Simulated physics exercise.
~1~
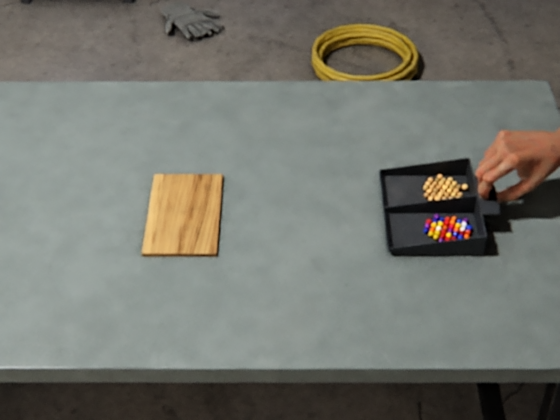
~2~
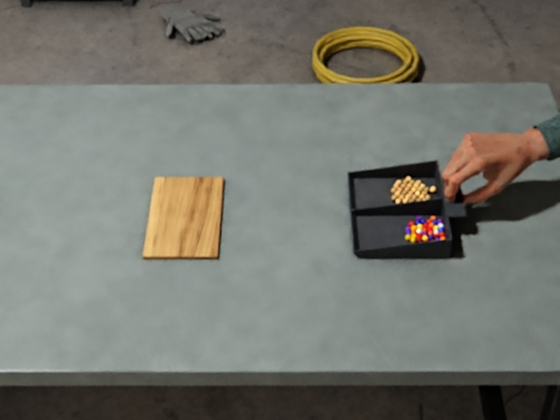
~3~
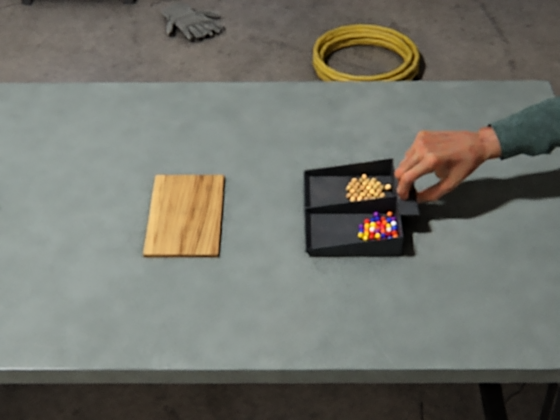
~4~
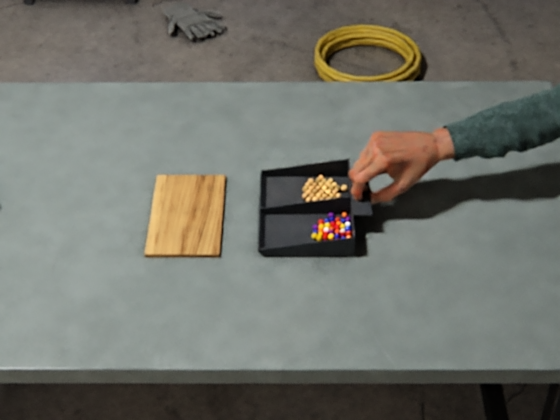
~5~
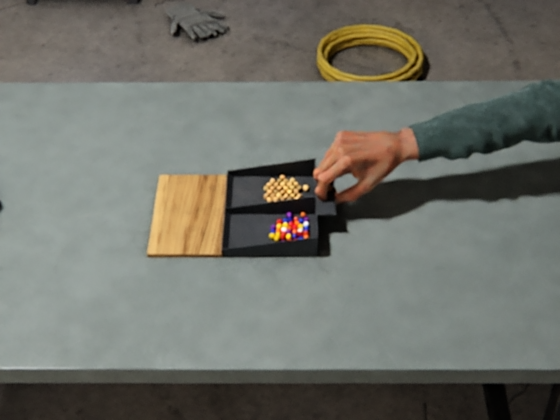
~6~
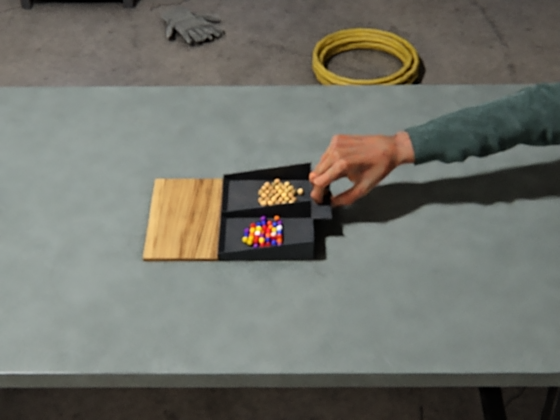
On a grey table, a hand slid a divided black tray of tan pieces and colourful beads left until it met a flat wooden board and stopped; the nearer, colourful batch shifted towards the front rim, and both batches stayed inside.
